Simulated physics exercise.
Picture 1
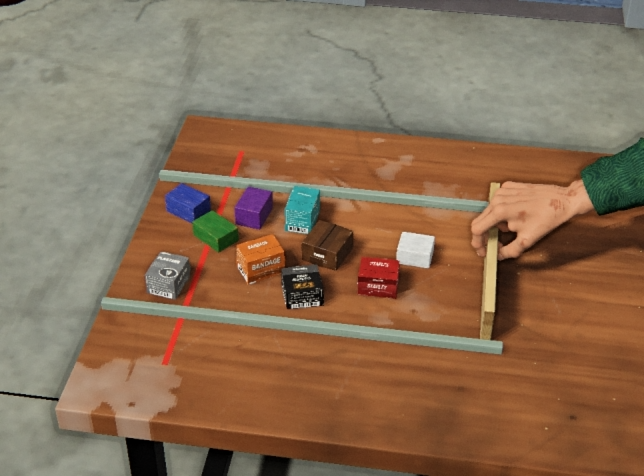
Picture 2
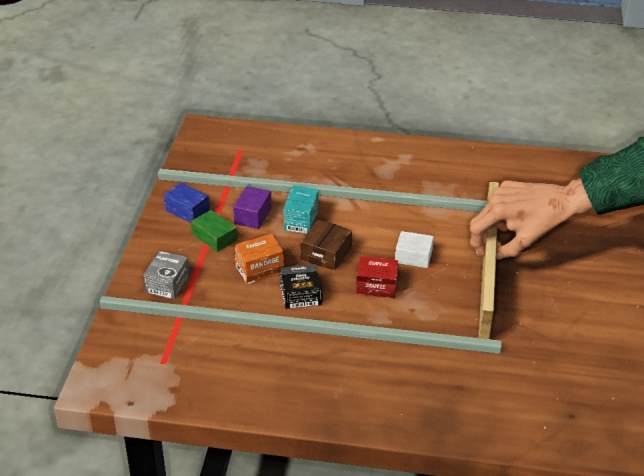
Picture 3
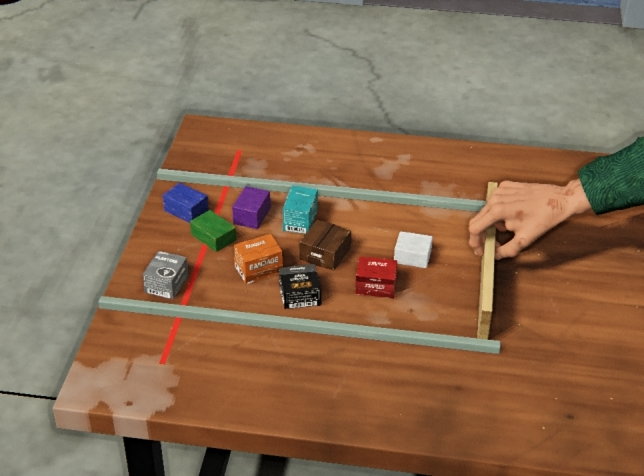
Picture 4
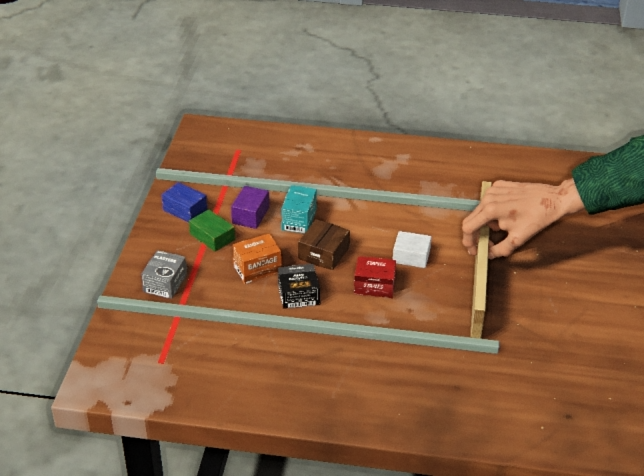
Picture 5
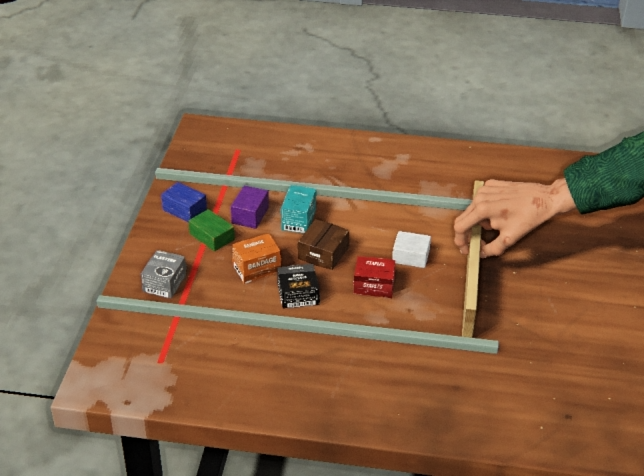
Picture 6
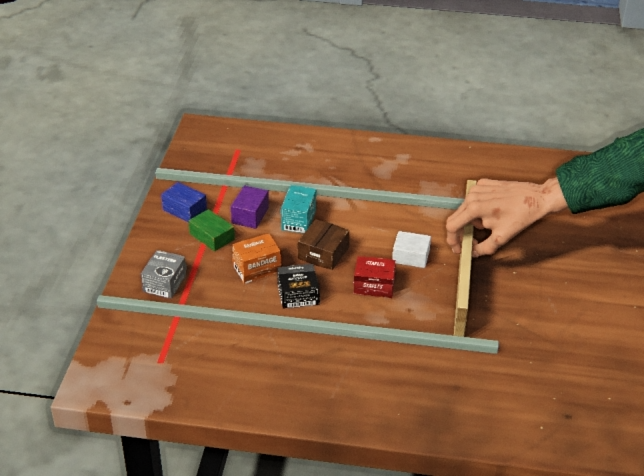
A hand sliding a wooden board slightly left between two rails on a table, the small coloured boxes ahead staying still.
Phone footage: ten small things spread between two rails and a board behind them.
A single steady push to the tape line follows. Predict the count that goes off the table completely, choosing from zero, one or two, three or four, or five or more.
One or two leave.
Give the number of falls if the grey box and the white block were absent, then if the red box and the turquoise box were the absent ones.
0 for the first case, 1 for the second.
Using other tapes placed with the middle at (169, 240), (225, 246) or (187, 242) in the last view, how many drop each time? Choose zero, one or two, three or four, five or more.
Taking the places one by one, it comes to at least five; no fall at all; either three or four.
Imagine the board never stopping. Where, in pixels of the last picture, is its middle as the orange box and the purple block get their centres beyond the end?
Approx. (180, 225) for the first, approx. (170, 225) for the second.
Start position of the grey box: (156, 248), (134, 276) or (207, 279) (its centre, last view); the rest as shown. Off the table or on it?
Going through them in order, it ends up falling, it keeps its spot, and it keeps its spot.
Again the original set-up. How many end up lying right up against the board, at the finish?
Contact count: 4.
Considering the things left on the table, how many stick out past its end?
1 of them.
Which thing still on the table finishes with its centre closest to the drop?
That would be the blue block.
A little later, none off yet; blue block at rest near (184, 202); grey box at rest near (164, 274); green block at rest near (212, 230).
Next, none off yet; blue block moving near (176, 199); grey box shifted about its own width near (140, 274); green block shifted about its own width near (158, 227).
When it is over, the number that fall off is one or two; down, green block and grey box.
